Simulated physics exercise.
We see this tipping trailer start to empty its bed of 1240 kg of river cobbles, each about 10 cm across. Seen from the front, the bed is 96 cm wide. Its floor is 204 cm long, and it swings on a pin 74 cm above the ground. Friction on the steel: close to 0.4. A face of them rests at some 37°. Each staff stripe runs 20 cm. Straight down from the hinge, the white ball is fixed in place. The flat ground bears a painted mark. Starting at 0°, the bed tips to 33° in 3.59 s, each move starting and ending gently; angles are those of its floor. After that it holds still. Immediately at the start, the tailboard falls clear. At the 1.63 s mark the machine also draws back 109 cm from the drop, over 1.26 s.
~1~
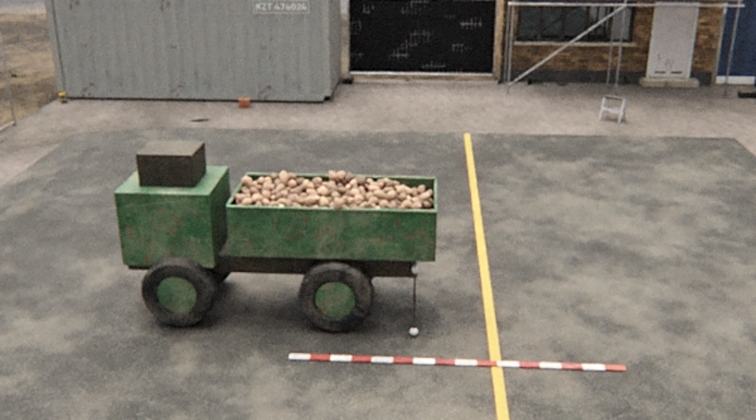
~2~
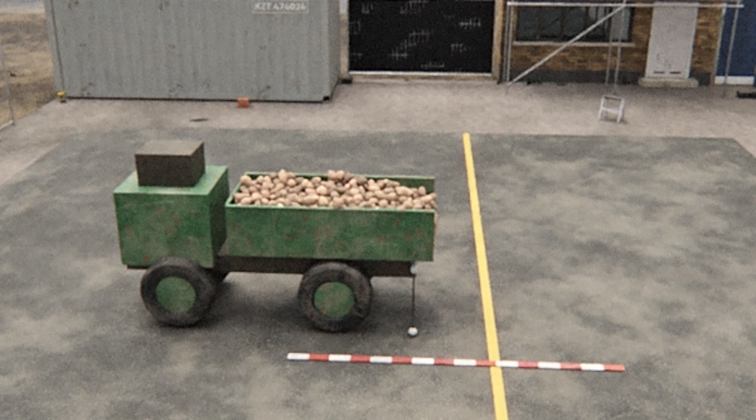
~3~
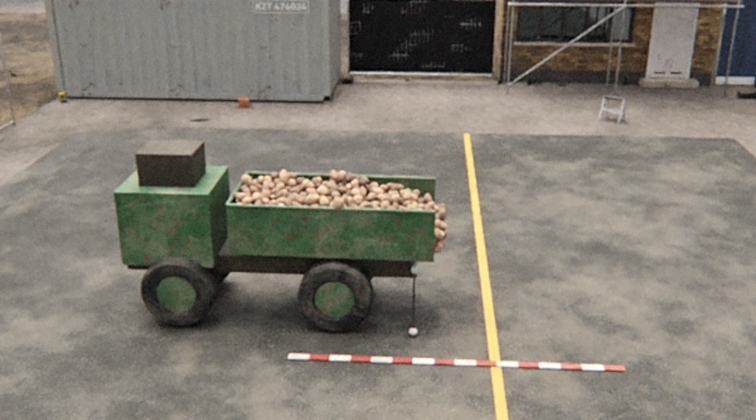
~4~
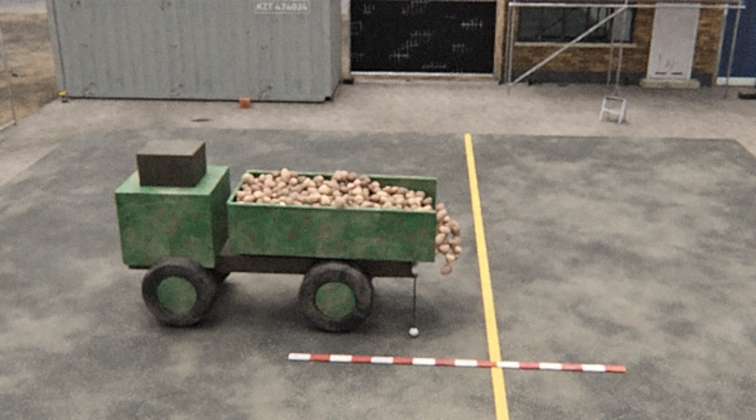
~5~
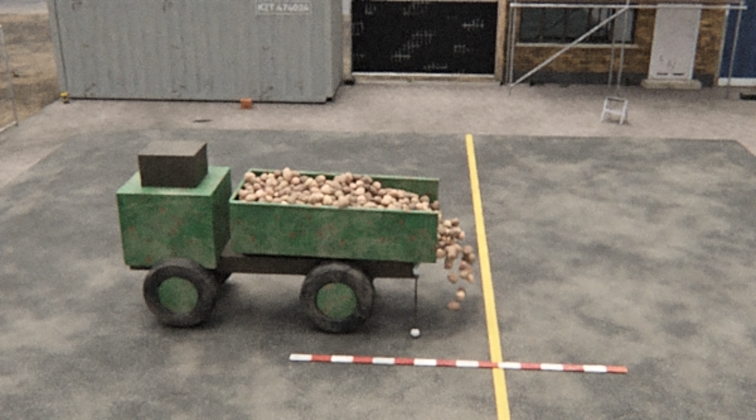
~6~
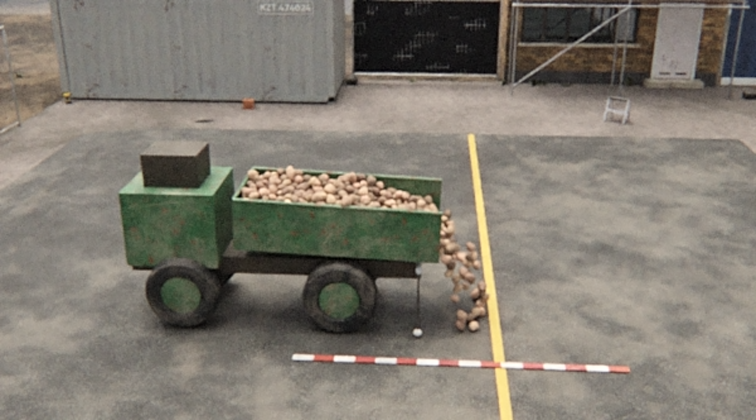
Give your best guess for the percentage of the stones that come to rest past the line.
I would say about 5 per cent.
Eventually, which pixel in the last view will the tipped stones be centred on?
Near (397, 299).
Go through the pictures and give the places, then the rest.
The bed is at 0°, its lip at (434, 261); the top of the load is at (303, 179), in the first picture.
The bed is at 0°, its lip at (433, 261); the top of the load is at (302, 179), in the second picture.
Lip at (434, 261), floor tilted 0°, highest stones at (291, 179); 2 % has left, in the third picture.
The bed is at 1°, its lip at (435, 262); the top of the load is at (293, 178); 4 % has left, in the fourth picture.
Lip at (436, 262), floor tilted 2°, highest stones at (295, 178); 5 % has left, in the fifth picture.
Lip at (439, 263), floor tilted 2°, highest stones at (286, 178); 6 % has left, in the sixth picture.
A little later the floor is at 28°; 40 % in the bed, 55 % short of the line, 5 % past the line; the foremost stones are at (580, 315).
Then the floor is at 33°; 12 % in the bed, 83 % short of the line, 5 % past the line; the foremost stones are at (581, 315).
Later still the floor is at 33°; 4 % in the bed, 91 % short of the line, 5 % past the line; the foremost stones are at (581, 315).
In the end the floor is at 33°; 0 % in the bed, 95 % short of the line, 5 % past the line; the foremost stones are at (581, 315).
